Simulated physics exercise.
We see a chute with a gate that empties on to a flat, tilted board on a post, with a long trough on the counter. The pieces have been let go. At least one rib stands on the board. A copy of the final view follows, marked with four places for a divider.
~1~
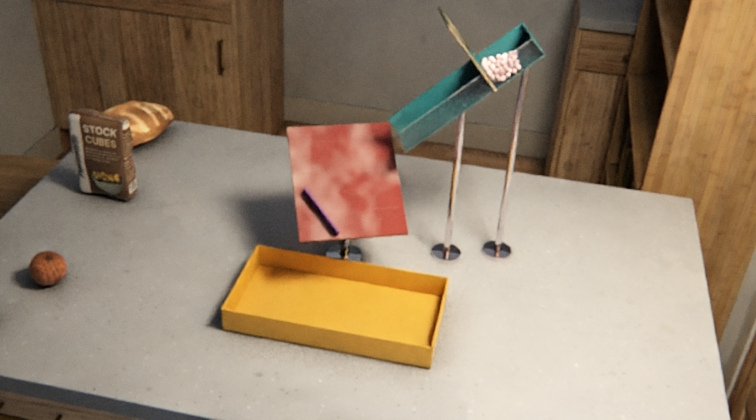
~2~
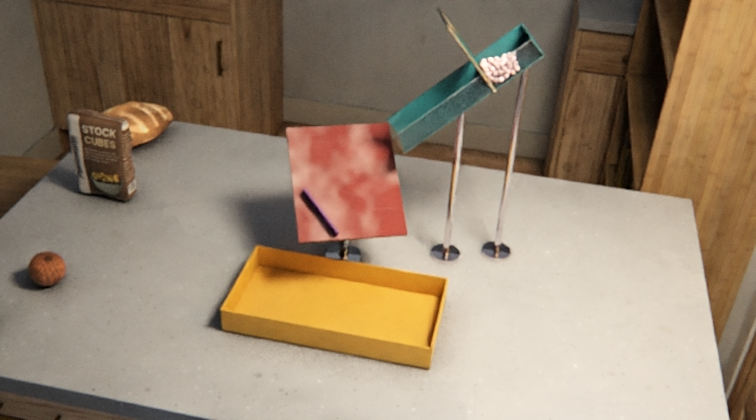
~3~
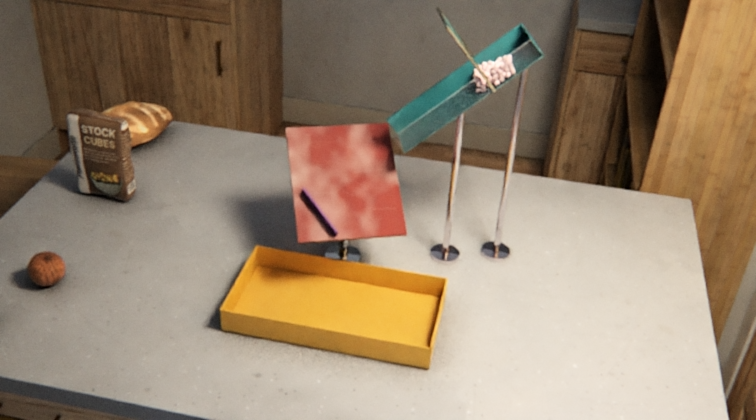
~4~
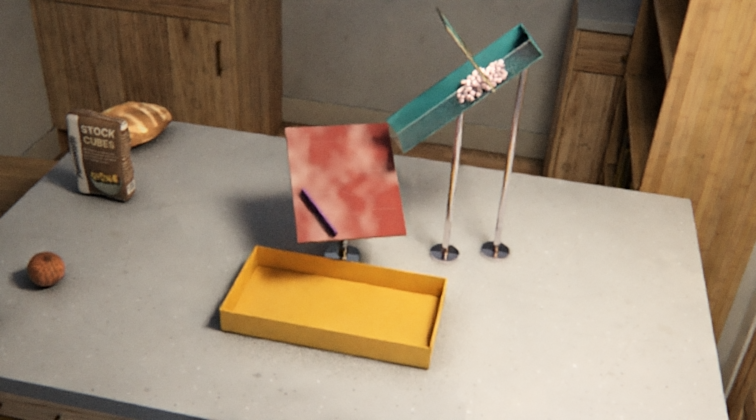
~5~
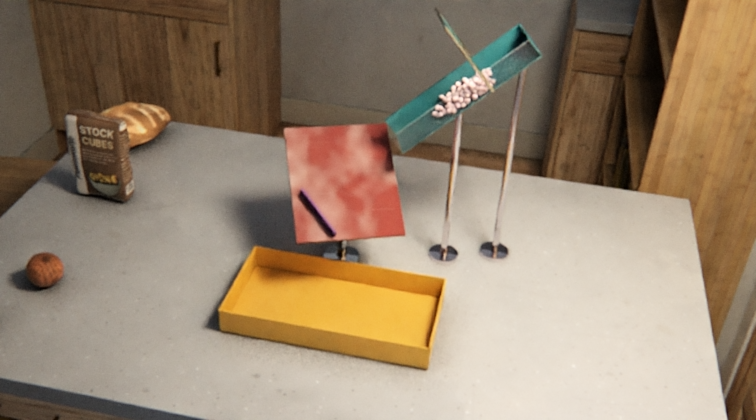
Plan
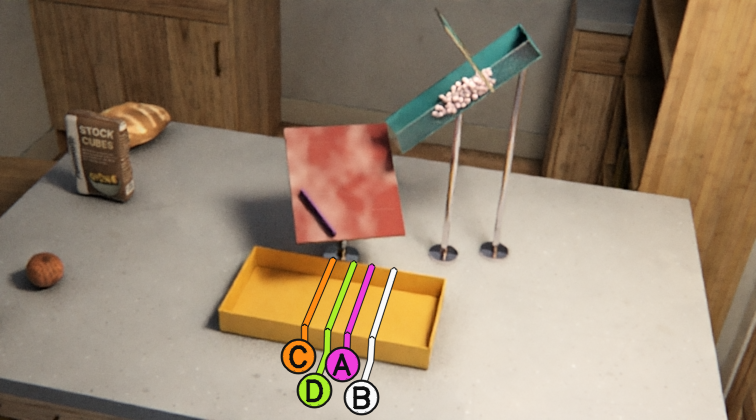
Small pinkish-white sugar pearls sliding down a tilted teal chute past its gate, above a mottled red board and empty yellow trough.
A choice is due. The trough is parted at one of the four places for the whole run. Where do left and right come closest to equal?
Line A does it best.
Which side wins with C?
Right.
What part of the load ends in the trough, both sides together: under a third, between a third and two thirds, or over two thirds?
About that: Over two thirds.
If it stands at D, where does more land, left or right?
More lands on the right.
On the marked copy, line A crosses the front rim at (347, 333); line B crosses the front rim at (372, 338); line C crosses the front rim at (304, 326); line D crosses the front rim at (327, 330).
For line A, of what is caught, close to two thirds on the left of the divider, close to a third on the right.
For line B, of what is caught, all but a few on the left of the divider, only a few on the right.
For line C, of what is caught, a small share on the left of the divider, all but a few on the right.
For line D, of what is caught, a small share on the left of the divider, the bulk on the right.
